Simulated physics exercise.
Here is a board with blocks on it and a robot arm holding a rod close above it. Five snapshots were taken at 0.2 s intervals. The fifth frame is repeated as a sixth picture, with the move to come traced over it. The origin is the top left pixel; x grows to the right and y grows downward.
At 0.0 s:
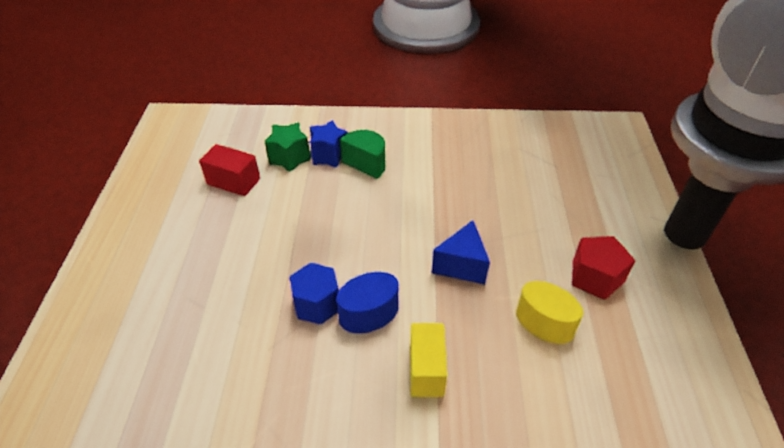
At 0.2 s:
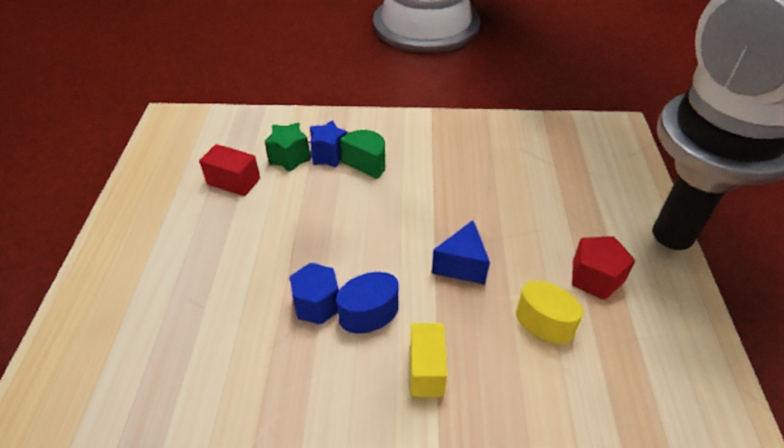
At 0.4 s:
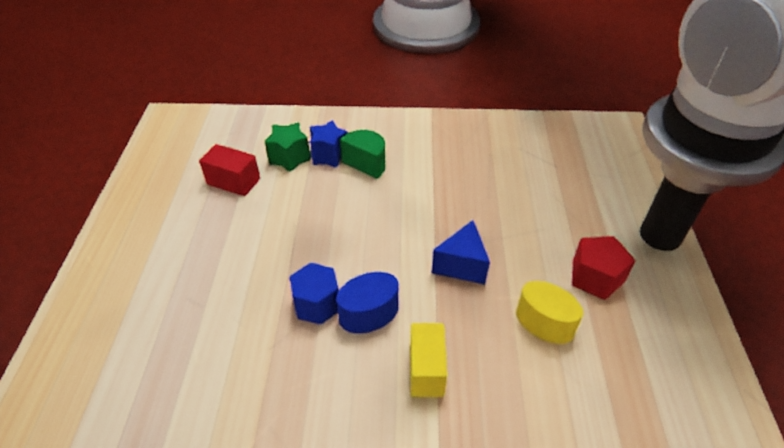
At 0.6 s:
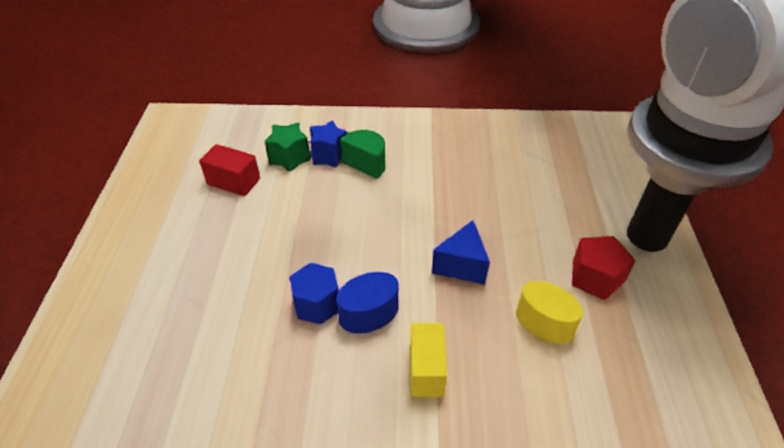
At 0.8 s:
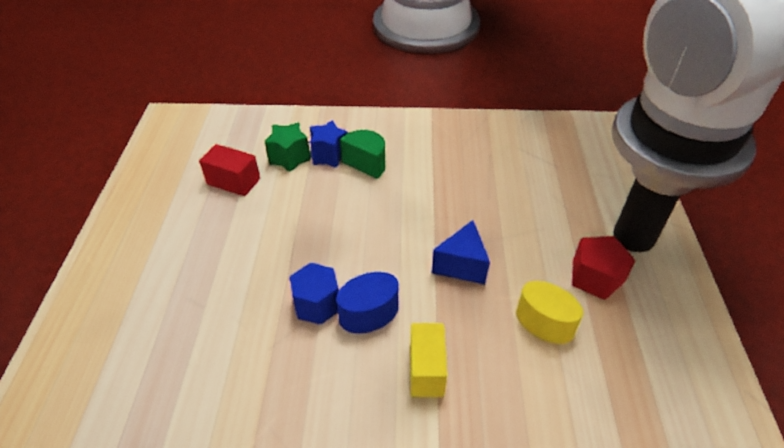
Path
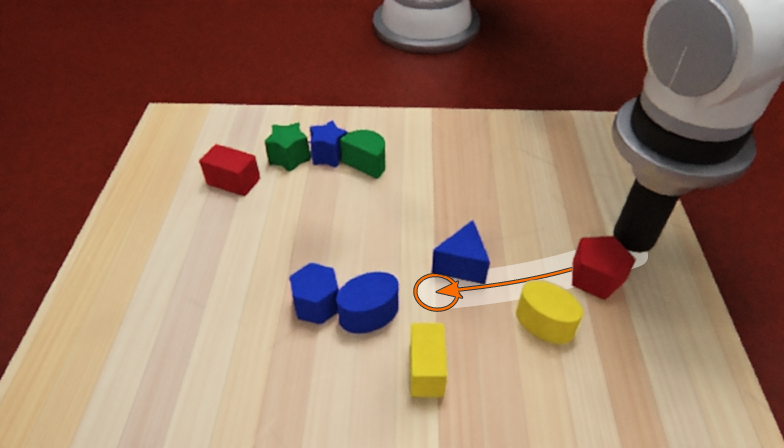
Robot arm with a black rod moving slowly left toward a red pentagon block, while coloured blocks sit still on a wooden board.
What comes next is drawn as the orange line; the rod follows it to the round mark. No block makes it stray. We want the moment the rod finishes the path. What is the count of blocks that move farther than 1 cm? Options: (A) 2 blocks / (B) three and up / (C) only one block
B (three and up)
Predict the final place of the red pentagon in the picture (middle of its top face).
Most likely (572, 291).
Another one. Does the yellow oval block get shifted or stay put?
That one moves away.
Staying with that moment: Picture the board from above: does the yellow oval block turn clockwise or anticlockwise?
Clockwise, from overhead.
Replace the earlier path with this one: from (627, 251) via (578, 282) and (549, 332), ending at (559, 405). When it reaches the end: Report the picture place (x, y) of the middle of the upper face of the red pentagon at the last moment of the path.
My prediction: (520, 409).
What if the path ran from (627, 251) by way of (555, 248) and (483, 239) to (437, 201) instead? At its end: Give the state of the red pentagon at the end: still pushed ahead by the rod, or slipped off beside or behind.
Looking at the end of the path, the red pentagon has slipped free of the rod.
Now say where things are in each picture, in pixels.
Rod's lower end (685, 234); blue oval block (368, 290); blue triangular block (465, 243); yellow oval block (553, 300); red pentagon (606, 254), in the first picture.
Rod (673, 235); blocks still, in the second picture.
Rod (660, 236); blocks still, in the third picture.
Rod (647, 237); blocks still, in the fourth picture.
Rod (634, 238); blue oval block (368, 290); blue triangular block (465, 243); yellow oval block (553, 300); red pentagon (606, 254), in the fifth picture.
Drawn move, from (627, 251) over (538, 277) to (436, 292).
On the path given first. One third of the way, rod (572, 257); yellow oval block (546, 311), turned 20° clockwise; red pentagon (576, 284), turned 65° anticlockwise.
Two thirds of the way, rod (507, 270); yellow oval block (541, 323), turned 30° clockwise; red pentagon (572, 291), turned 75° anticlockwise.
At the end, rod (438, 278); blue oval block still; blue triangular block (435, 238), turned 90° clockwise; yellow oval block (541, 323), turned 30° clockwise; red pentagon (572, 291), turned 75° anticlockwise.
